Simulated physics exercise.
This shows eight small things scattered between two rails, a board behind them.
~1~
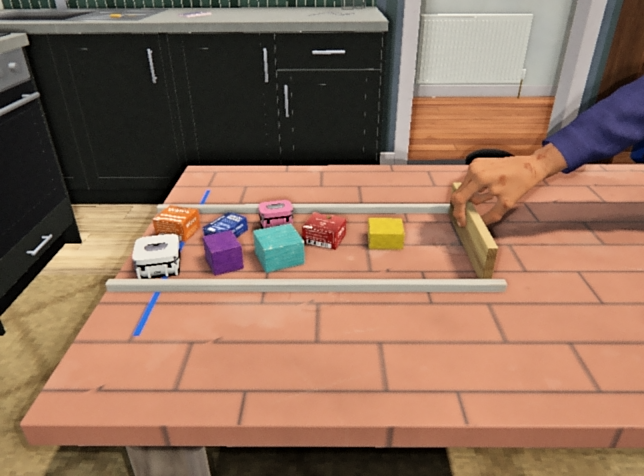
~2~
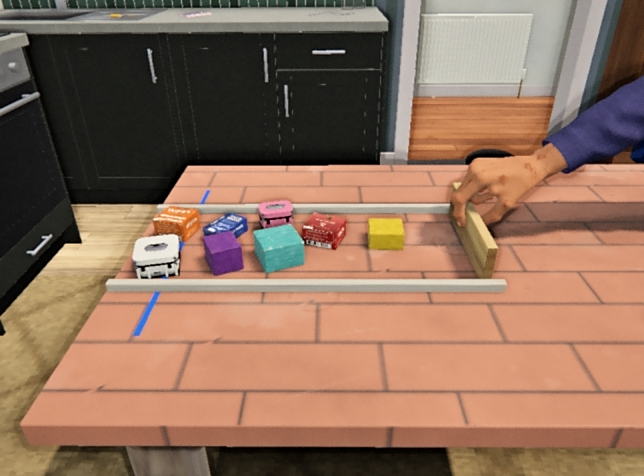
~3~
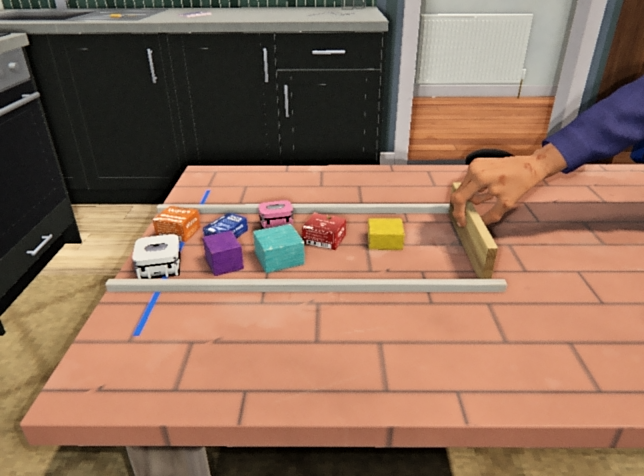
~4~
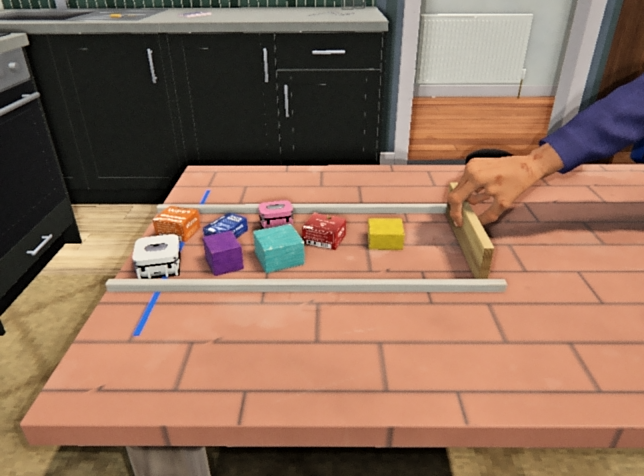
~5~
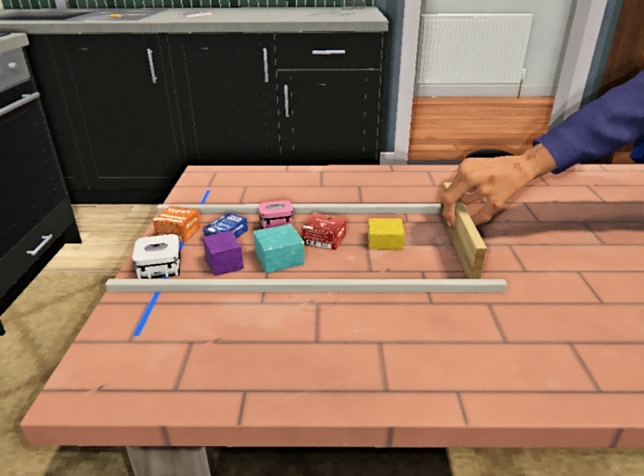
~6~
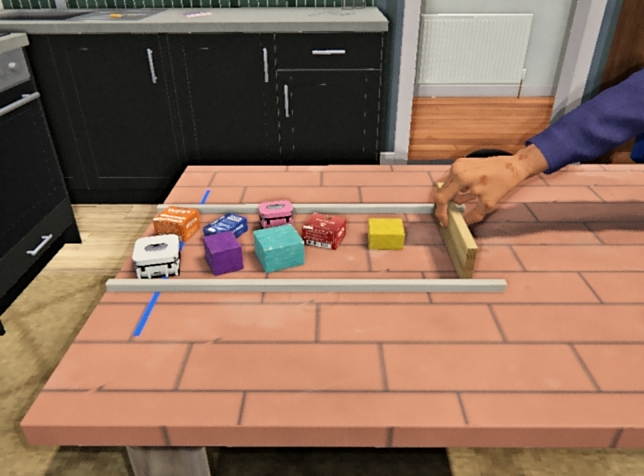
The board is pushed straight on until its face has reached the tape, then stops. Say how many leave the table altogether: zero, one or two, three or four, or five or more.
Outcome: The number that fall off is five or more.
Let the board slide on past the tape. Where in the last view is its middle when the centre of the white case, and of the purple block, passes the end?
At (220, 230) for the white case; at (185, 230) for the purple block.
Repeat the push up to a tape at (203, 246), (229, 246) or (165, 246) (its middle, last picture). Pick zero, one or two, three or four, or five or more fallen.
In that order: Three or four; either one or two; five or over.
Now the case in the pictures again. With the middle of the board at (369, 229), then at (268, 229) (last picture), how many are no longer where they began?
First 2, then 7.
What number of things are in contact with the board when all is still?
It touches 3.
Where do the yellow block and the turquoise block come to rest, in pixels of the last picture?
First (166, 234), then (147, 258).
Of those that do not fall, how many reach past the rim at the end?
0 of them.
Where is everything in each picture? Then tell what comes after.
The first picture shows white case (158, 257); orange box (177, 223); blue box (226, 229); board (470, 228); tape (181, 246).
The second picture shows orange box (177, 224); yellow block (385, 234).
The third picture shows blue box (226, 229); turquoise block (279, 248).
The fourth picture shows white case (158, 257); board (467, 228).
The fifth picture shows orange box (177, 224); red box (324, 231).
The sixth picture shows white case (158, 257); orange box (177, 224); blue box (226, 229); board (452, 228); tape (181, 246).
Early on, none off yet; white case at rest near (158, 257); orange box at rest near (177, 224); blue box at rest near (226, 229).
Finally, the number that fall off is five or more; lost, red box, purple block, blue box, orange box and white case.
